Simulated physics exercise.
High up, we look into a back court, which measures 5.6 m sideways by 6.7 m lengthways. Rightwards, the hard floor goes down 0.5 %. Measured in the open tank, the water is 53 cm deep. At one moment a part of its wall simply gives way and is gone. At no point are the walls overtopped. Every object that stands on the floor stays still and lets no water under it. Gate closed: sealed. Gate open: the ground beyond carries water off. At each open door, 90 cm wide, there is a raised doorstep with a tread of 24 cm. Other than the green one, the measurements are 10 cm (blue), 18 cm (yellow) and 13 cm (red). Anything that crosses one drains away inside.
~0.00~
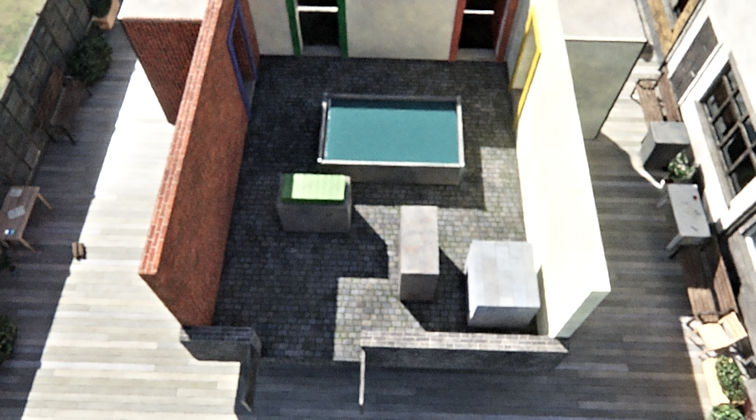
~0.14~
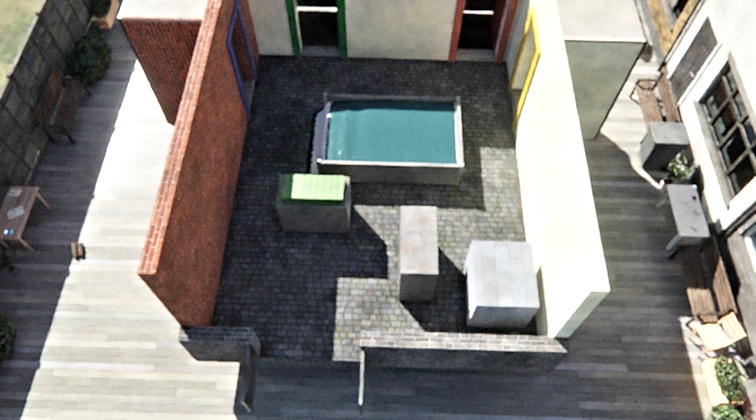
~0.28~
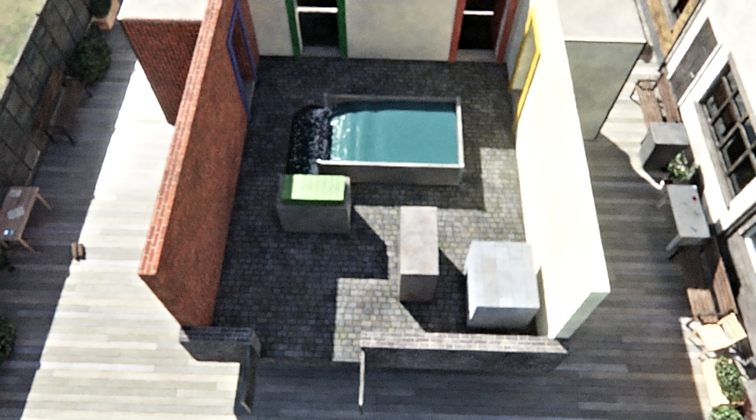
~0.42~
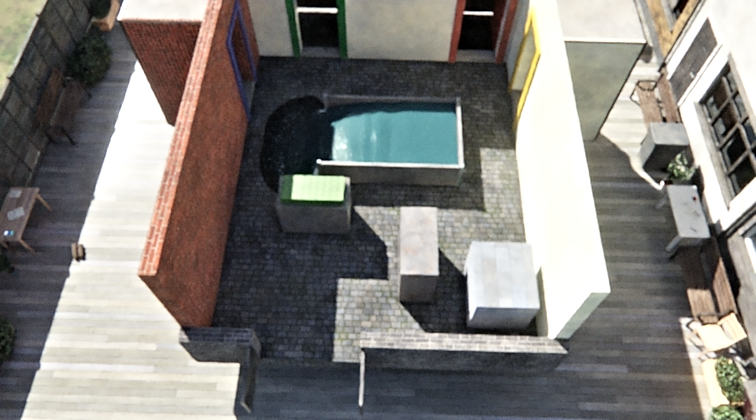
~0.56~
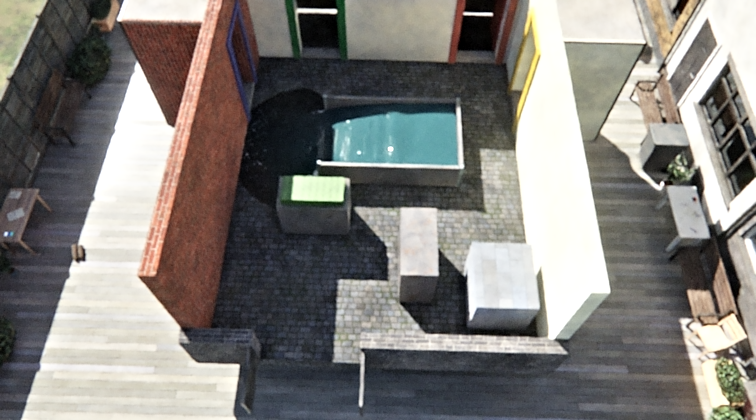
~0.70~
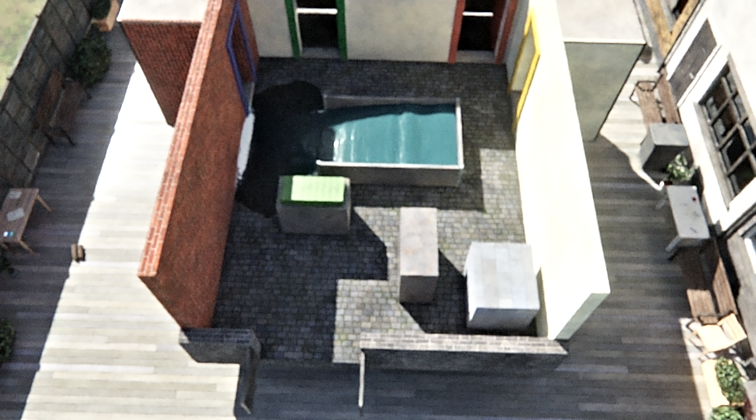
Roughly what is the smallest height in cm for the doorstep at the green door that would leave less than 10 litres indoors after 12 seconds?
Close to 12 cm.
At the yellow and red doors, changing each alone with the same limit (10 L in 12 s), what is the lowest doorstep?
Close to 12.0 cm (yellow) and close to 9.0 cm (red).
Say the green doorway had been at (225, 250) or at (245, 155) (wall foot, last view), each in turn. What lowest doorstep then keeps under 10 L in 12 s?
First place around 8.5 cm, second around 30 cm.
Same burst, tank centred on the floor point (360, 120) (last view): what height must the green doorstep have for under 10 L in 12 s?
A minimum of about 8.5 cm.
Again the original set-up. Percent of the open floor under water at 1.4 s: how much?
Close to 20 per cent of it is wet.
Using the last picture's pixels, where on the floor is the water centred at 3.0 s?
The water is centred near (312, 155).
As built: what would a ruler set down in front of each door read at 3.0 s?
Centimetres: Green = 11, blue = 20, yellow = 0, red = 0.
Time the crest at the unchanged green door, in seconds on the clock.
Peak time: About 4.0 s.
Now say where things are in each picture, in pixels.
In the first frame, still water, 53 cm deep, in the open tank at (391, 131); the green door at (318, 22) is dry.
In the second frame, the front is at a hidden place, 0.2 m from the gap at (325, 140); 0.3 m2 of floor is wet, 53 cm left at the back.
In the third frame, the front is at a hidden place, 0.6 m from the gap at (325, 142); 1.1 m2 of floor is wet, 53 cm left at the back.
In the fourth frame, water pours out at (325, 143) and has run 1.2 m, to (265, 168); about 8 cm deep outside, 53 cm at the back.
In the fifth frame, the gap is at (325, 144), the front 1.7 m out at (240, 171); the back of the open tank holds 53 cm.
In the sixth frame, the front is at (243, 111), 1.8 m from the gap at (325, 144); 4.3 m2 of floor is wet, 53 cm left at the back; 1.1 m in a straight line remain to the green door at (317, 24).
After 1.4 s water covers 20 % of the floor, deepest (34 cm) near (253, 147); it has not reached the green door.
After 3.0 s water covers 40 % of the floor, deepest (32 cm) near (259, 63); 11 cm at the green door, 1 litre in over its 8 cm doorstep.
After 12.0 s water covers 95 % of the floor, deepest (10 cm) near (433, 351); 4 cm at the green door, 37 litres in over its 8 cm doorstep.
At the green door as built, the water arrived by 2.2 s and peaked near 13 cm at 4.0 s.
Run again over the same 12 s with other heights there, 17 litres in over 10.5 cm, 4 litres over 14 cm. The limit of 10 litres is kept from about 12 cm up.
